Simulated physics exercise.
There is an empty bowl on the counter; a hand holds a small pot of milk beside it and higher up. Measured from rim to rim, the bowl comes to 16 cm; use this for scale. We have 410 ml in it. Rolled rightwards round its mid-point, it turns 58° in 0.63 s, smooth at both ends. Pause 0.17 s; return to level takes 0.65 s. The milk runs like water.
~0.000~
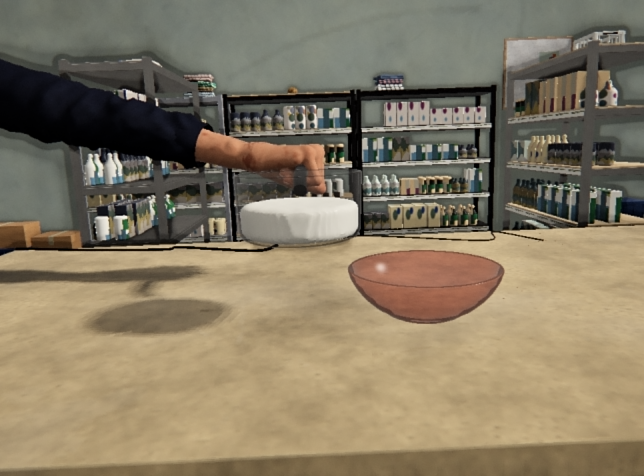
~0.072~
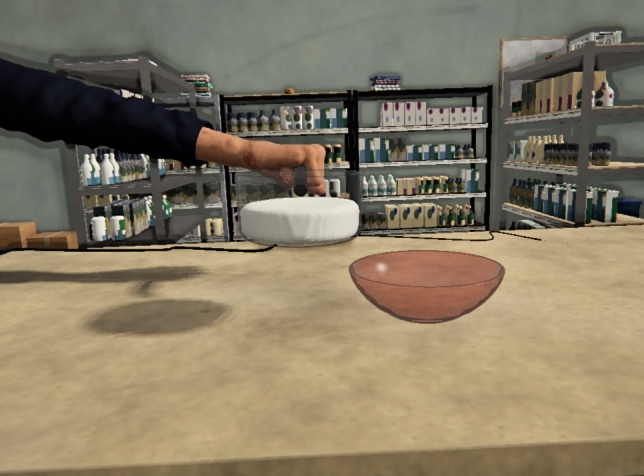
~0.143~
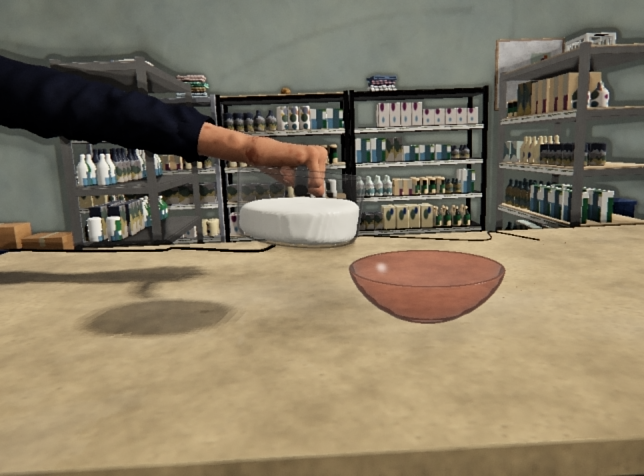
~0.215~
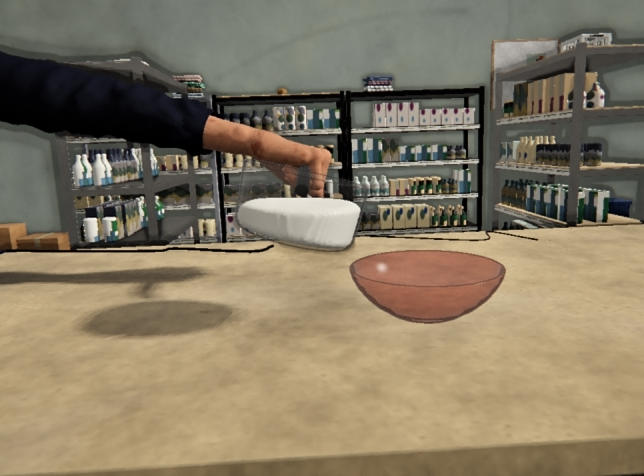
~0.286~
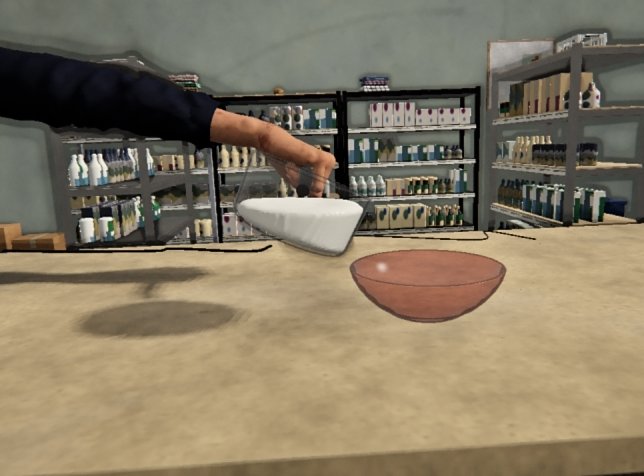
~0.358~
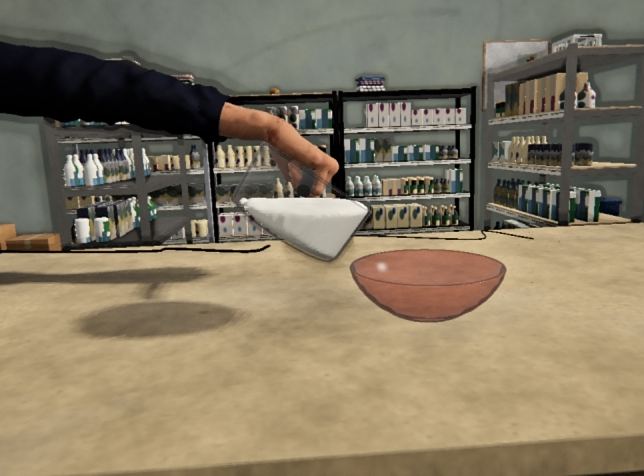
A hand at the end of a dark-sleeved arm reaches in from the left over a pale tan counter, seen from just above counter height in a room with grey-green walls and stocked shelves. It holds a clear pot of white milk above and left of an empty, translucent reddish bowl. The pot, level at first, tilts steadily rightwards while the background shelves shift slightly left.
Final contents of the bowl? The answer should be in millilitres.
210 ml.
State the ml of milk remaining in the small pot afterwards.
About 180 ml.
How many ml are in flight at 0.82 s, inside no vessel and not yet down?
70 ml or thereabouts.
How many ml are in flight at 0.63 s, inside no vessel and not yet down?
Roughly 60 ml at that moment.
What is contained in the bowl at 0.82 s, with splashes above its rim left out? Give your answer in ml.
It comes to around 140 ml.
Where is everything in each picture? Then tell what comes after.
In the first picture, tilt 0°; pouring edge (360, 173); surface from (251, 206) to (346, 202); the bowl's rim runs from (349, 271) to (498, 265).
In the second picture, tilt 2°; pouring edge (362, 175); surface from (251, 206) to (348, 203).
In the third picture, tilt 7°; pouring edge (364, 181); surface from (252, 205) to (348, 204).
In the fourth picture, tilt 15°; pouring edge (367, 190); surface from (250, 204) to (349, 204).
In the fifth picture, tilt 25°; pouring edge (369, 201); surface from (249, 203) to (352, 205).
In the sixth picture, tilt 35°; pouring edge (368, 212); surface from (252, 200) to (358, 205).
By 0.63 s the tilt is 58° and the bowl has 75 ml, the small pot 280 ml, and 0 ml is on the counter.
By 0.82 s the tilt is 58° and the bowl has 135 ml, the small pot 210 ml, and 0 ml is on the counter.
By 1.03 s the tilt is 42° and the bowl has 200 ml, the small pot 180 ml, and 30 ml is on the counter.
By 1.25 s the tilt is 12° and the bowl has 205 ml, the small pot 180 ml, and 30 ml is on the counter.
At rest the bowl has 205 ml, the small pot 180 ml, and 30 ml is on the counter.
